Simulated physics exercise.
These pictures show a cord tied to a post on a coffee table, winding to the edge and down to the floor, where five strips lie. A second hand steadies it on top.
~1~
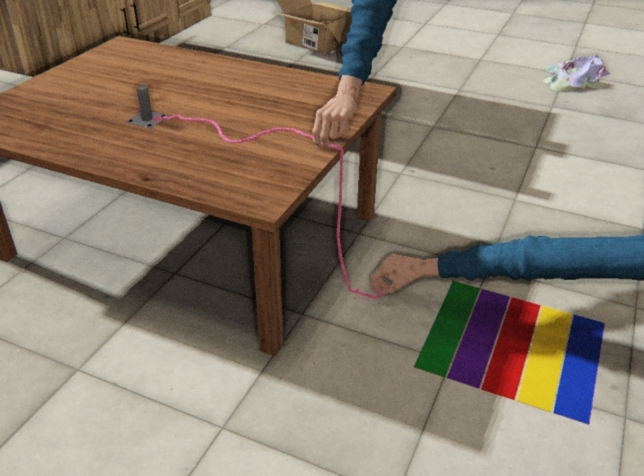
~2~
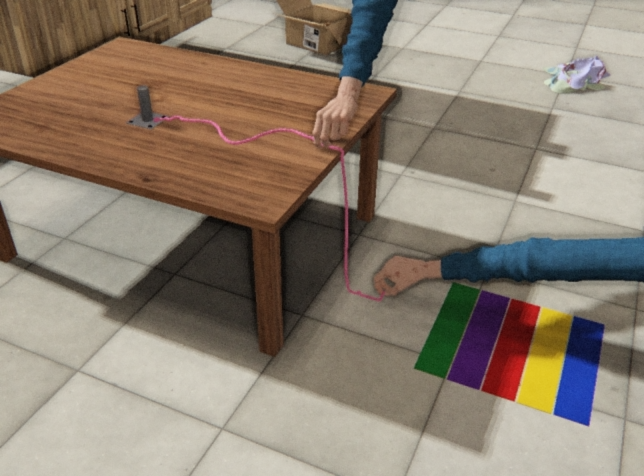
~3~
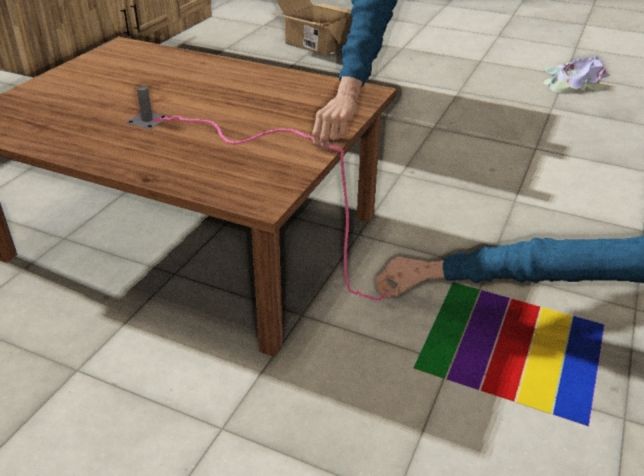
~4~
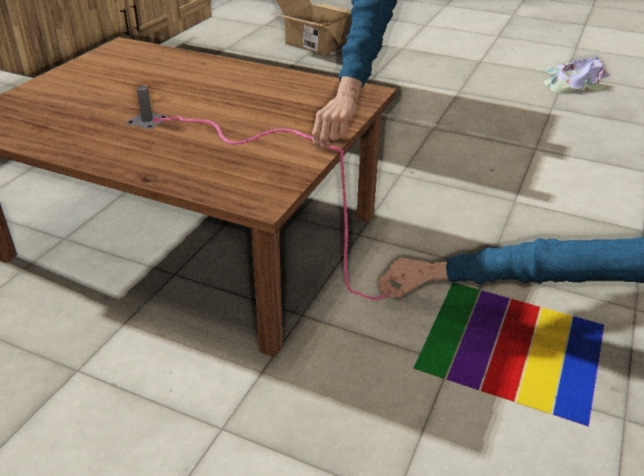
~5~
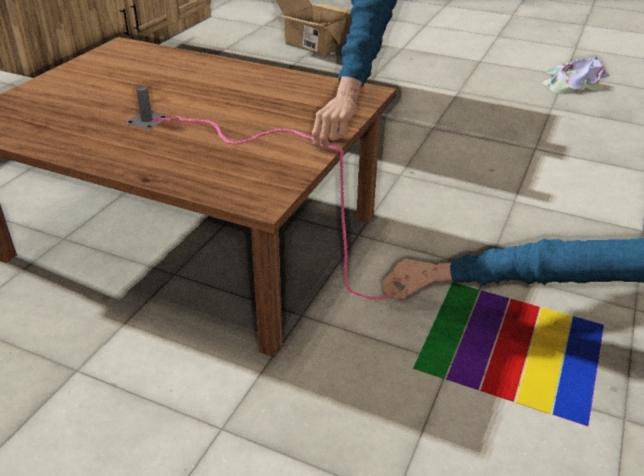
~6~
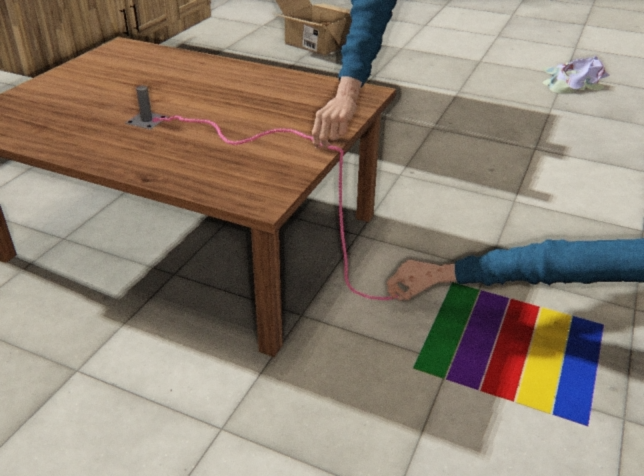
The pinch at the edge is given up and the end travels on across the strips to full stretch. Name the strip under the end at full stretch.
The end stops over the yellow strip.
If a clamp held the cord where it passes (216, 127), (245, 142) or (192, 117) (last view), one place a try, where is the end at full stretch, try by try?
Near (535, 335), (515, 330) and (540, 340).
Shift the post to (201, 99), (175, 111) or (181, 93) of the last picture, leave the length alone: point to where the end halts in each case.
Try by try, around (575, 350), (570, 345) and (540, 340).
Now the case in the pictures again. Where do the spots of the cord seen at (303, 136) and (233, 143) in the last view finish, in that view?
Near (338, 159) and (261, 141).
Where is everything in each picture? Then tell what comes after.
In the first picture, end (381, 290); green (437, 354); purple (470, 365); red (503, 376); yellow (539, 387); blue (575, 398).
In the second picture, end (384, 292); cord through (182, 119) (227, 141) (289, 131) (342, 157) (347, 223) (346, 277).
In the third picture, end (386, 293).
In the fourth picture, end (389, 294); cord through (181, 120) (226, 141) (289, 131) (342, 157) (346, 223) (346, 277).
In the fifth picture, end (393, 295).
In the sixth picture, end (397, 296); cord through (181, 120) (226, 141) (289, 131) (341, 157) (341, 222) (346, 277).
Soon after, end near (482, 321); over purple.
Then, end near (524, 334); over red.
At full stretch, end near (550, 341); over yellow. It gets as far as the yellow strip.
